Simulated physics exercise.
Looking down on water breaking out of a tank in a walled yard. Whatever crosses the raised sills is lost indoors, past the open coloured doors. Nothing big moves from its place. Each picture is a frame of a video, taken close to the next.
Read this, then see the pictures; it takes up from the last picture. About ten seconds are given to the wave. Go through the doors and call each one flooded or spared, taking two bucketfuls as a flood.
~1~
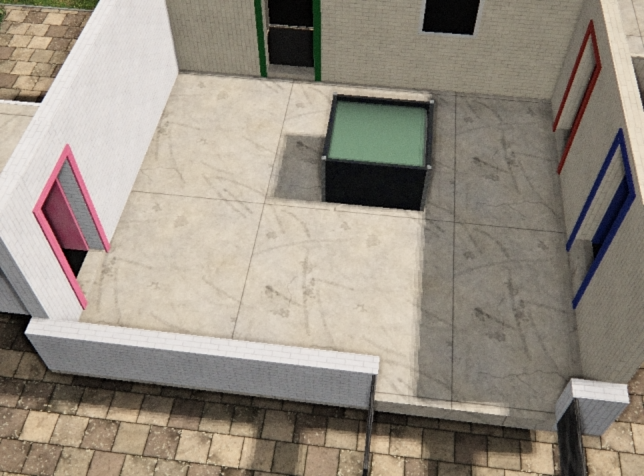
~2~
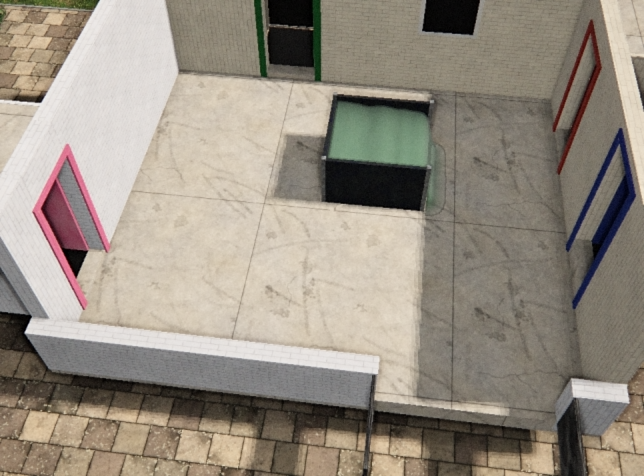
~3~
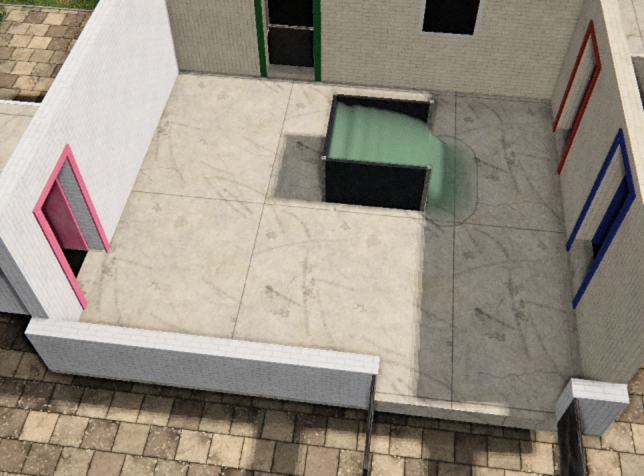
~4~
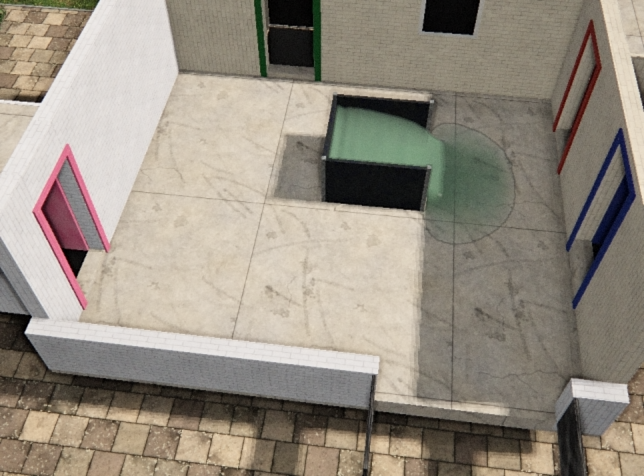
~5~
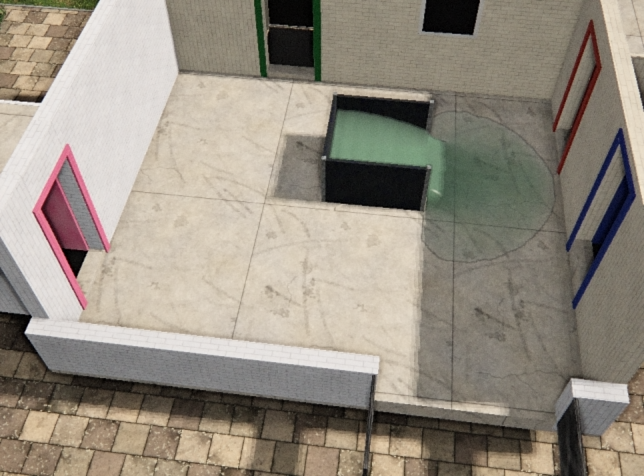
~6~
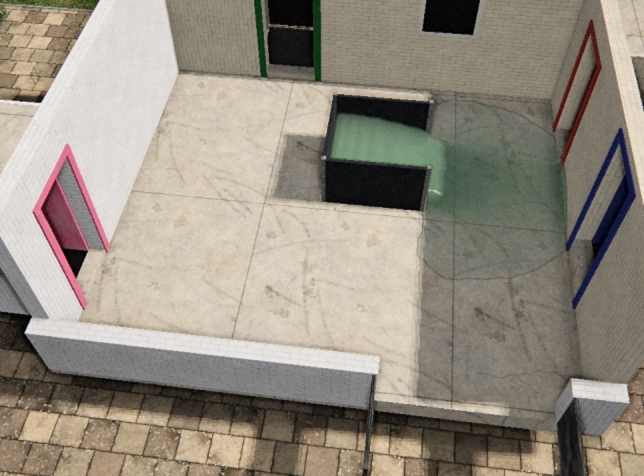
Pink door: Spared, blue door: Spared, green door: Spared, red door: Flooded.
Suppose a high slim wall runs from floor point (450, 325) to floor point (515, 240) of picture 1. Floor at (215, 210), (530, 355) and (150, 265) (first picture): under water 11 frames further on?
Results in order: Bone-dry / swamped / bone-dry.
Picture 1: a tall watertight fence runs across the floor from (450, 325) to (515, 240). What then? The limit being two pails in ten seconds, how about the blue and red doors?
First the blue door comes in under, then the red door comes in over.
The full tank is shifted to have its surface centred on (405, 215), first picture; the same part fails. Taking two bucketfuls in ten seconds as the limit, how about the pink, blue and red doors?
I'd say the pink door stops short, the blue door overshoots and the red door stops short.
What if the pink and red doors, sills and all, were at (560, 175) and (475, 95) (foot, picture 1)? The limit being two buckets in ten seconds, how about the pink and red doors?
Well, the pink door beats the threshold, but the red door misses the threshold.
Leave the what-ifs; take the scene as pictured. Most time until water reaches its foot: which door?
That would be the pink one.
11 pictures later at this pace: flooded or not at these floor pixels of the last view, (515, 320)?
It'll be soaked.
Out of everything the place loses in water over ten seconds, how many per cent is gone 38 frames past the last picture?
About 85 per cent.
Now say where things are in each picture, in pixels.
The water tank at (379, 134) is whole and still, in the first picture.
Water pours out at (424, 161) and has run to (427, 213), in the second picture.
Water pours out at (424, 164) and has run to (455, 141), in the third picture.
Water pours out at (423, 166) and has run to (500, 220), in the fourth picture.
The front is at (549, 205), out from the gap at (423, 167), in the fifth picture.
The front is at (565, 241), out from the gap at (423, 168), in the sixth picture.
A moment on, water covers 20 % of the floor; the pink door not reached, the blue door wet at the sill, nothing in, the green door not reached, the red door far over two buckets in.
Next, water covers 25 % of the floor; the pink door not reached, the blue door wet at the sill, nothing in, the green door not reached, the red door far over two buckets in.
Then, water covers 40 % of the floor; the pink door not reached, the blue door wet at the sill, nothing in, the green door not reached, the red door far over two buckets in.
Later, water covers 60 % of the floor; the pink door not reached, the blue door wet at the sill, nothing in, the green door wet at the sill, nothing in, the red door far over two buckets in.
In the end, water covers 85 % of the floor; the pink door wet at the sill, nothing in, the blue door wet at the sill, nothing in, the green door wet at the sill, nothing in, the red door far over two buckets in.
